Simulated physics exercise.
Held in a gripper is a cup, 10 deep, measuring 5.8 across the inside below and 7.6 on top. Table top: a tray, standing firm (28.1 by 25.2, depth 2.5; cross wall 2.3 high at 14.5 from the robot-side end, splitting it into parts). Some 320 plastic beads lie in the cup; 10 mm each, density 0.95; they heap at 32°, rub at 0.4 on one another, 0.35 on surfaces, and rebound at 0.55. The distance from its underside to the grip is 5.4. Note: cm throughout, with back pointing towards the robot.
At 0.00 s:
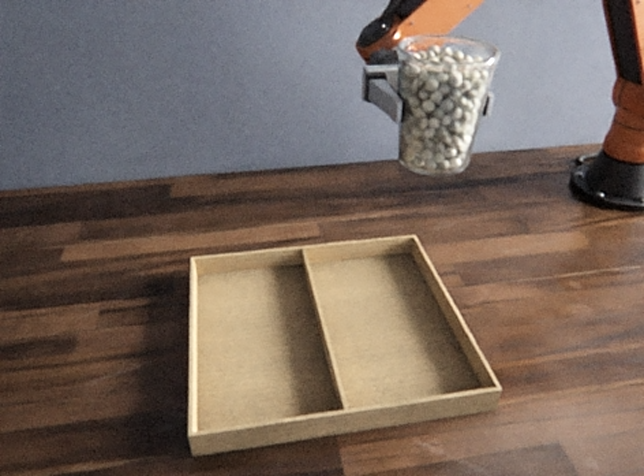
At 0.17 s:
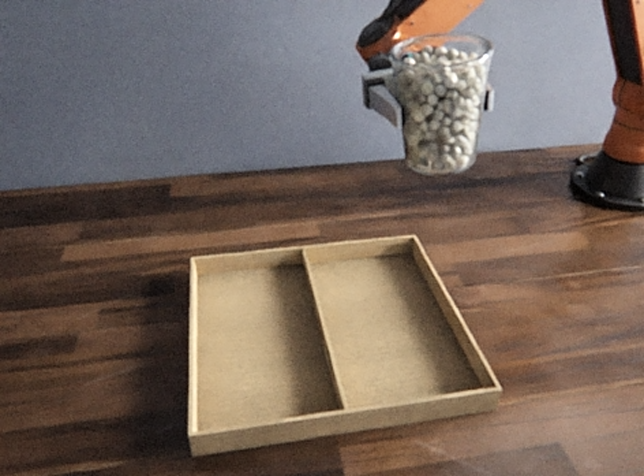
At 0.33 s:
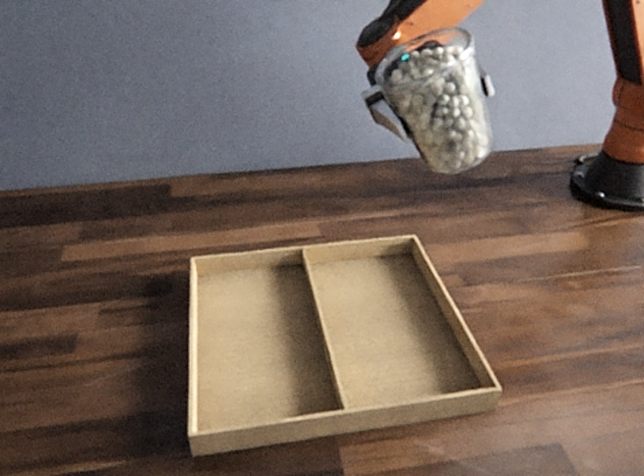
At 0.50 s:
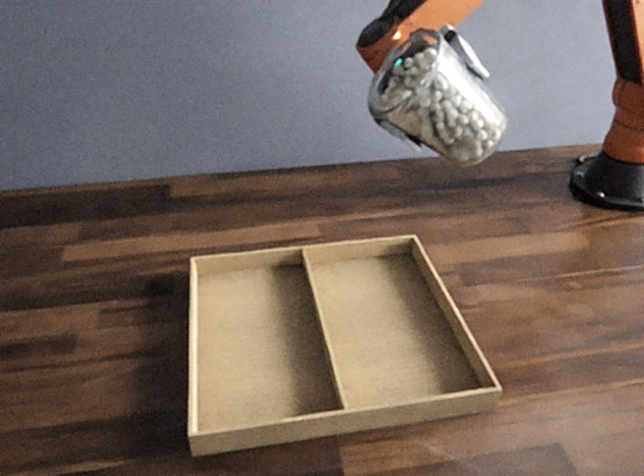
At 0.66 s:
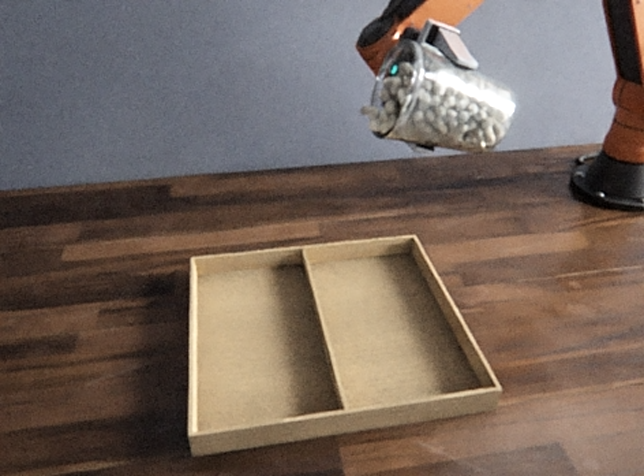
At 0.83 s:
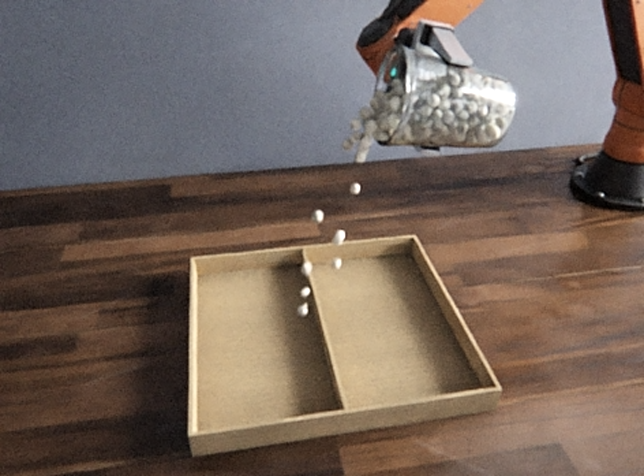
A dark wooden table against a blue-grey wall is seen from slightly above by a still camera. A pale wooden tray with one divider sits in front, while an orange robot arm at upper right grips a clear cup of whitish beads. The arm tilts the cup leftward, slowly then steeply, and beads slide to its rim and begin dropping towards the tray around the divider.
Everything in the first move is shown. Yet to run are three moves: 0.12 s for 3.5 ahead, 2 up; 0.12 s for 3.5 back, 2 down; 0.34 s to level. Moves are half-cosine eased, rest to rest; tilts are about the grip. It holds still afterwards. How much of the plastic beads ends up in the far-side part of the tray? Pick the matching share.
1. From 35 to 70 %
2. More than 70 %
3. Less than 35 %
(1) From 35 to 70 %.
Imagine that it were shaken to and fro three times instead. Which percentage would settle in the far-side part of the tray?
Estimate: Around 65 %.
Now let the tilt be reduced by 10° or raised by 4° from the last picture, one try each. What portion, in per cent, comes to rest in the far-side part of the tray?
About 40 and 60 per cent.
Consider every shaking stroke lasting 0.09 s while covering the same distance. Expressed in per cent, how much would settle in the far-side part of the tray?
About 80 per cent in that case.
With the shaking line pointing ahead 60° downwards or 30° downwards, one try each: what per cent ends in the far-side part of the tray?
Estimates, in order: 15 % then 25 %.
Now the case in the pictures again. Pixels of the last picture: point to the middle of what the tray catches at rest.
(250, 338).
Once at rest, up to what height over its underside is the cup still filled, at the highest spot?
About 6.5 cm.
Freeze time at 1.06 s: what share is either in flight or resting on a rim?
Roughly 36 percent.
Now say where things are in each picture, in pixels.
In the first frame, the cup middle at (440, 109), level; upper third of the load around (444, 76), from x 405 to 480, top at y 50; 317 in the cup.
In the second frame, the cup middle at (440, 109), tilted 7° forward; upper third of the load around (442, 76), from x 405 to 480, top at y 50.
In the third frame, the cup middle at (442, 108), tilted 27° forward; upper third of the load around (437, 79), from x 395 to 480, top at y 55.
In the fourth frame, the cup middle at (443, 107), tilted 51° forward; upper third of the load around (434, 84), from x 385 to 495, top at y 55.
In the fifth frame, the cup middle at (444, 106), tilted 71° forward; upper third of the load around (438, 87), from x 365 to 500, top at y 65.
In the sixth frame, the cup middle at (444, 105), tilted 78° forward; upper third of the load around (447, 93), from x 300 to 500, top at y 70; 304 in the cup, 2 in the far-side part, 11 in flight or on a rim.
After 1.06 s, tilted 78° forward, highest piece 27 above the table; 181 in the cup, 15 in the far-side part, 6 in the robot-side part, 115 in flight or on a rim.
After 1.29 s, tilted 20° forward, highest piece 29 above the table; 161 in the far-side part, 114 in the cup, 30 in the robot-side part, 1 on the table or floor, 11 in flight or on a rim.
After 1.61 s, level, highest piece 27 above the table; 165 in the far-side part, 114 in the cup, 30 in the robot-side part, 8 on the table or floor.
After 2.66 s, level, highest piece 27 above the table; 165 in the far-side part, 114 in the cup, 30 in the robot-side part, 8 on the table or floor.
In the end, 165 in the far-side part, 114 in the cup, 30 in the robot-side part, 8 on the table or floor. That is 52 % in the far-side part of the tray.
